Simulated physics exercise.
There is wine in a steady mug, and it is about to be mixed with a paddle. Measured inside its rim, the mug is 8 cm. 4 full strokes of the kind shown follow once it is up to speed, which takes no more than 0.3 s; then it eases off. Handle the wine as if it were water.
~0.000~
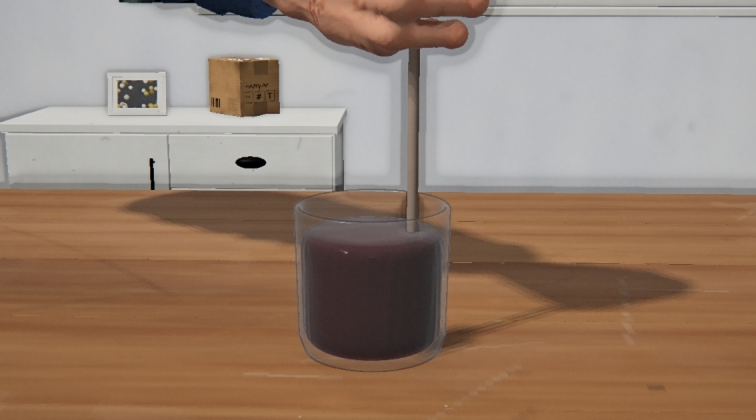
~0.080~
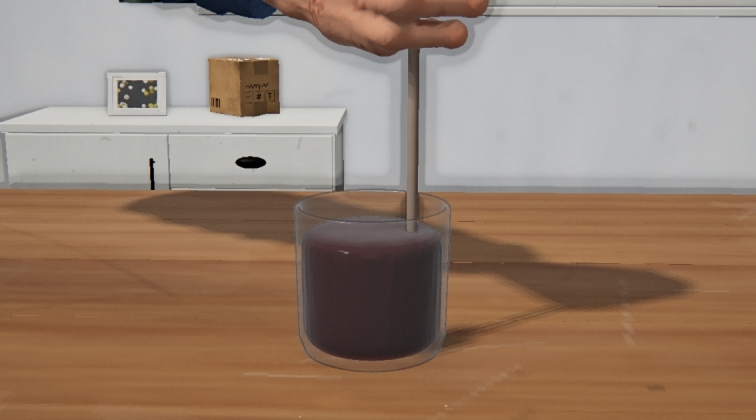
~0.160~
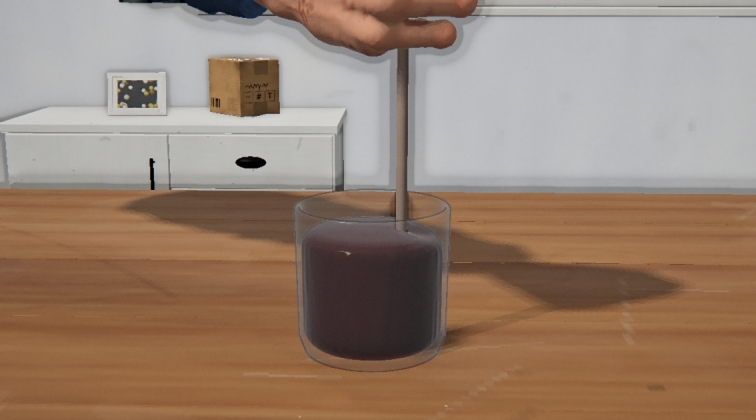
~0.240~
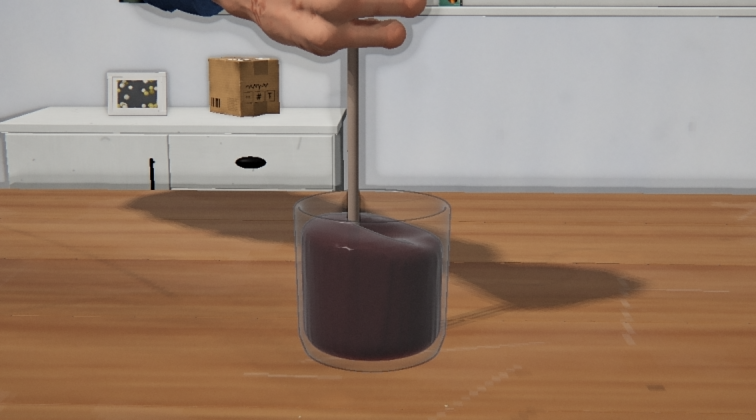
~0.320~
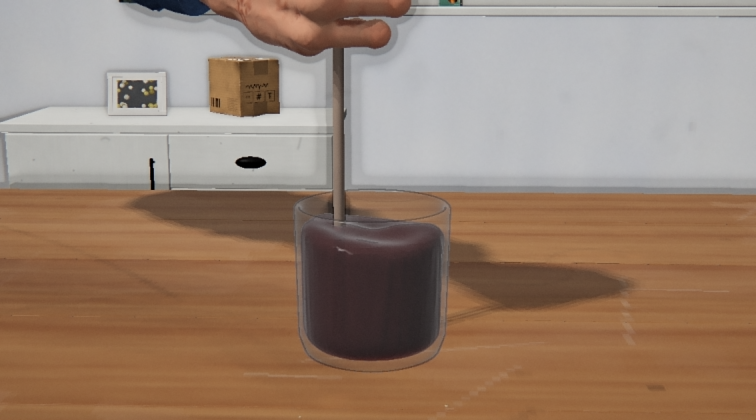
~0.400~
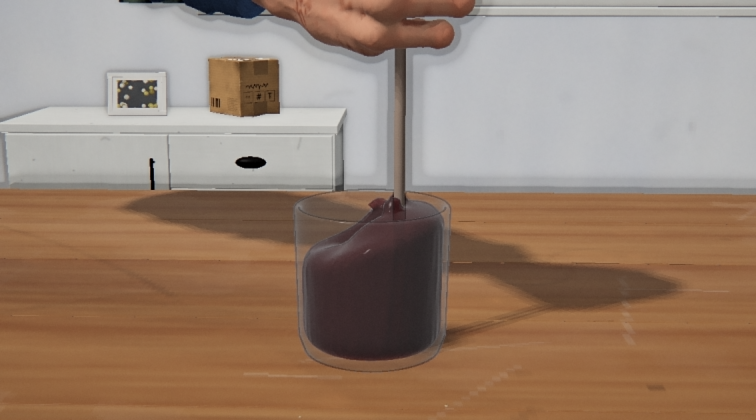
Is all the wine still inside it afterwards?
No.
After 0.67 s 2 ml is over the rim.
After 0.94 s 8 ml is over the rim.
After 1.21 s 13 ml is over the rim.
After 1.48 s 14 ml is over the rim.
In the end 14 ml is over the rim.
